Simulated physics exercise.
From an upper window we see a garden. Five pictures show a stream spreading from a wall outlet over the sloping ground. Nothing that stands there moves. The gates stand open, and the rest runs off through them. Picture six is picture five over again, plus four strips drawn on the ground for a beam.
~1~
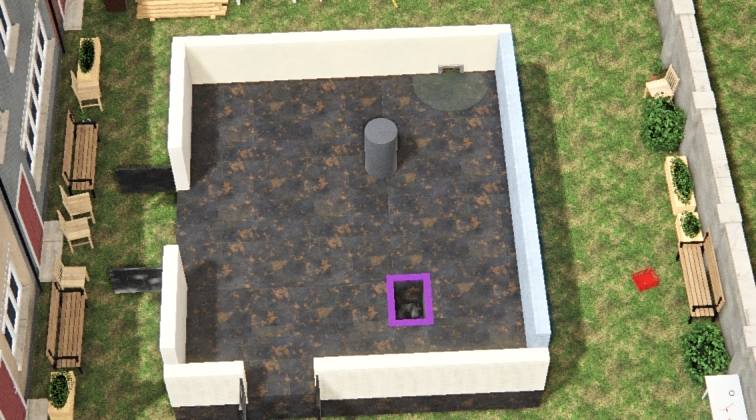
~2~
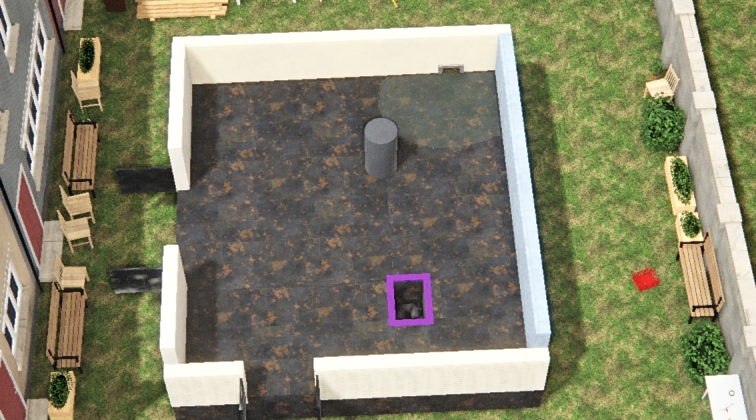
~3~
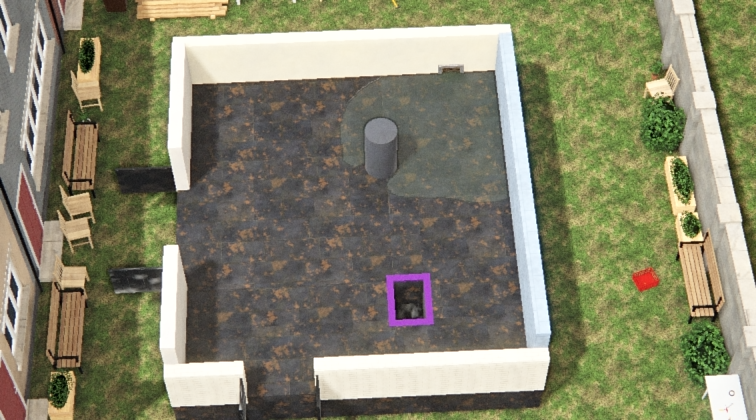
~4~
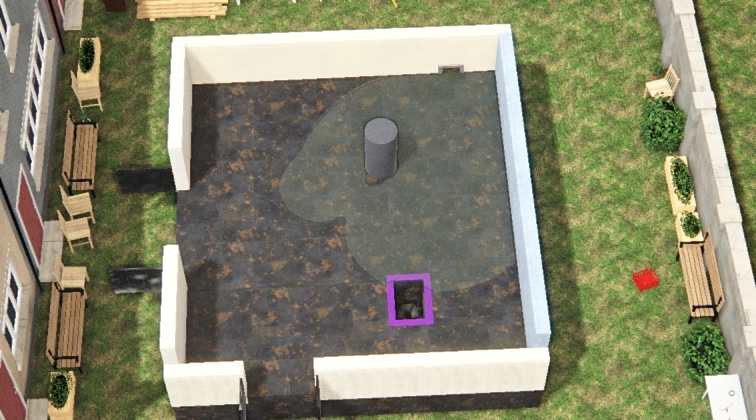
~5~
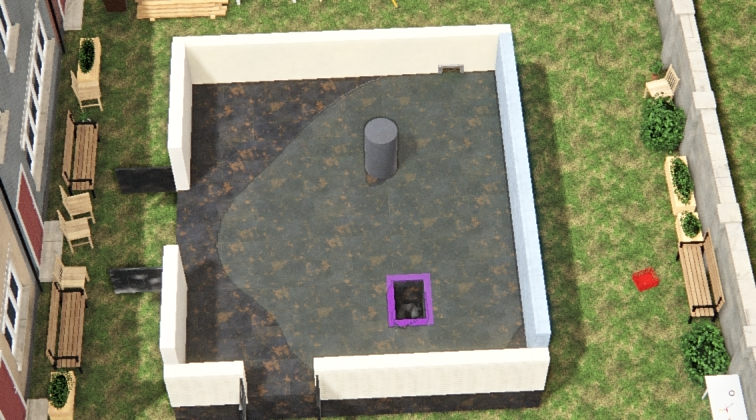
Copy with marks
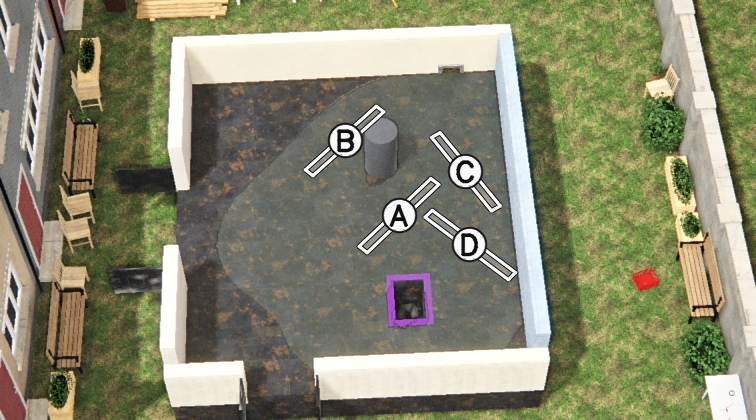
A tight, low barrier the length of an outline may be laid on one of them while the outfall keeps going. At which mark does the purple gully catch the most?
Use place B.
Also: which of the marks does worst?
Here it is place D.
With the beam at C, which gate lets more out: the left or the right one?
The right one.
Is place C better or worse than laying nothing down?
Place C is worse.
On the marked copy, A from (363, 249) to (434, 181); B from (309, 172) to (380, 109); C from (435, 135) to (495, 208); D from (428, 213) to (511, 276).
If A is chosen, about 19 % of the stream goes into the purple gully, about 81 % out by the gates.
If B is chosen, about 29 % of the stream goes into the purple gully, about 71 % out by the gates.
If C is chosen, about 18 % of the stream goes into the purple gully, about 82 % out by the gates.
If D is chosen, about 8 % of the stream goes into the purple gully, about 92 % out by the gates.
